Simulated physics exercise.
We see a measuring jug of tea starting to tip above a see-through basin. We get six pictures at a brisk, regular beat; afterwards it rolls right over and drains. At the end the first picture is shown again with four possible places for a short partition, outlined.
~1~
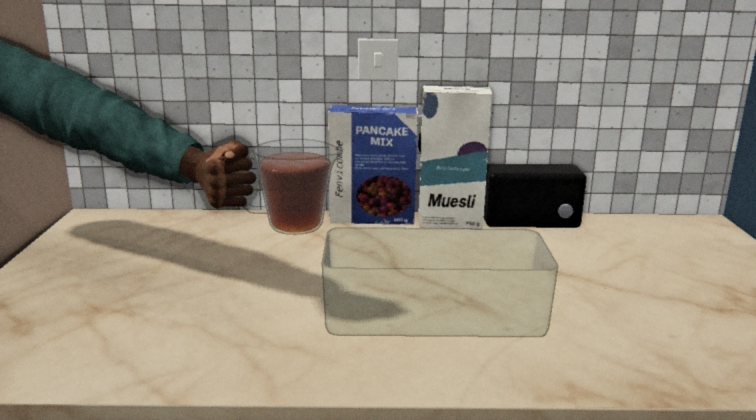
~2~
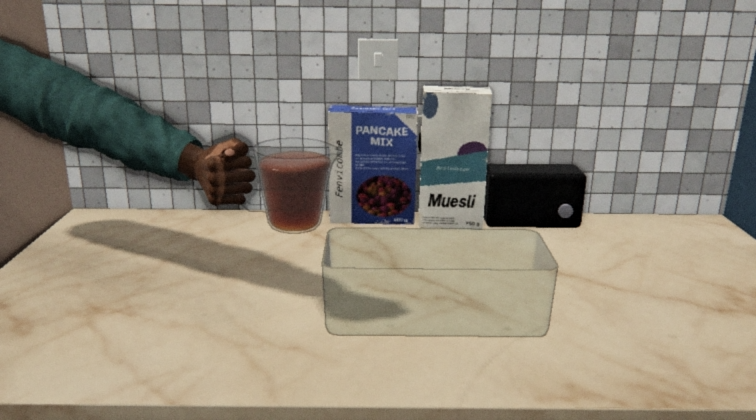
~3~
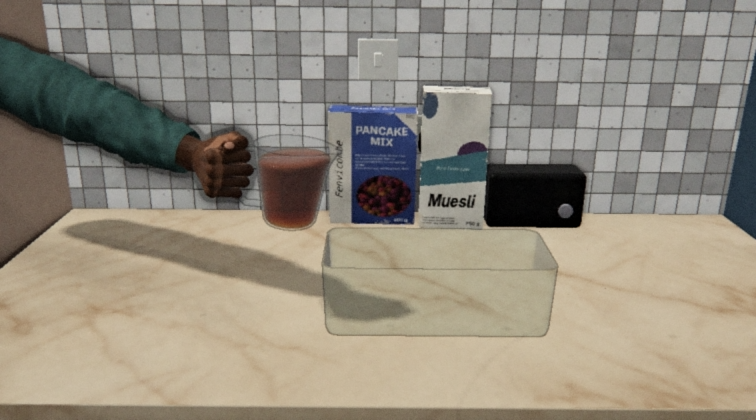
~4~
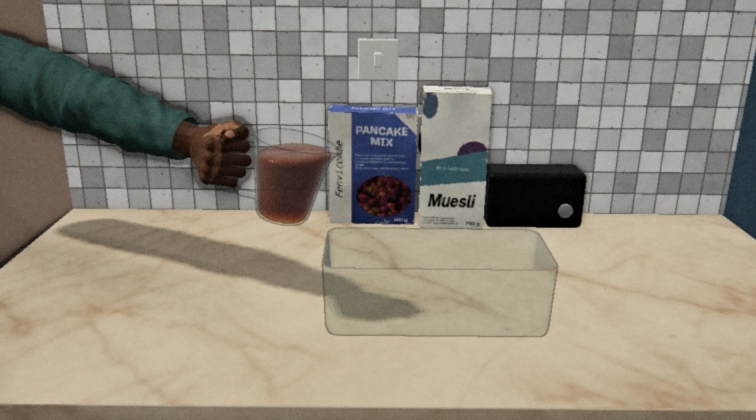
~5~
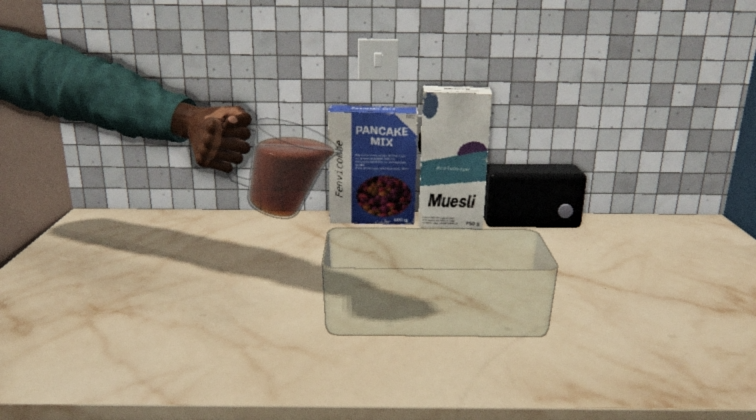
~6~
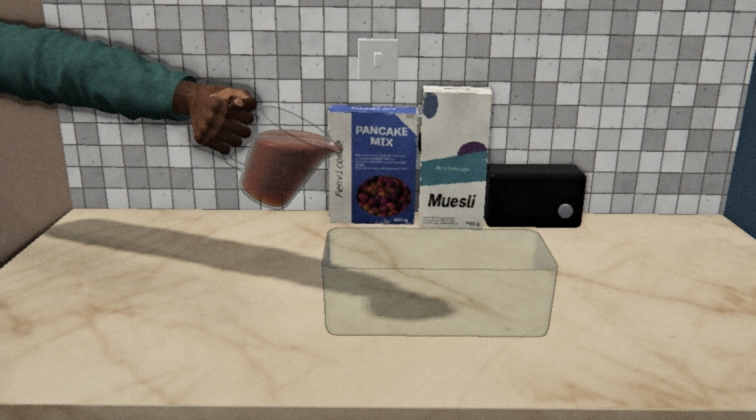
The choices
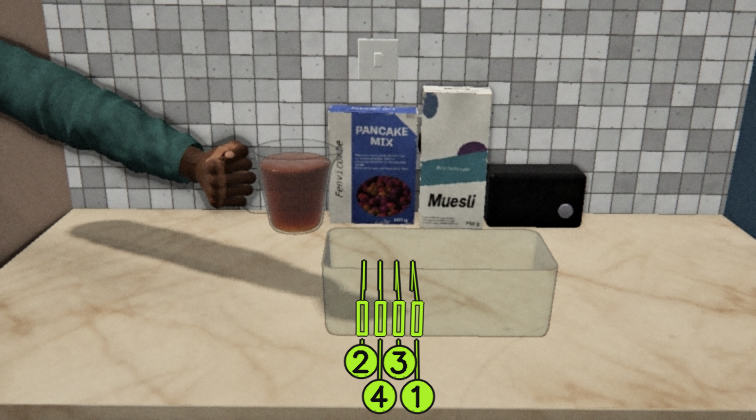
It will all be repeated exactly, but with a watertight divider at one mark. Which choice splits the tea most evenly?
1 beats the others.
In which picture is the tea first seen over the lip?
Picture 6.
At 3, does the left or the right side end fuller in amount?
The right one.
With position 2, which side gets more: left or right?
More ends on the right.
On the marked copy, 1 at (416, 340); 2 at (362, 339); 3 at (398, 340); 4 at (380, 340).
If 1 is chosen, about 46 % ends left of the wall and 51 % right of it; 3 % is lost outside.
If 2 is chosen, about 3 % ends left of the wall and 94 % right of it; 3 % is lost outside.
If 3 is chosen, about 10 % ends left of the wall and 89 % right of it.
If 4 is chosen, about 3 % ends left of the wall and 95 % right of it.
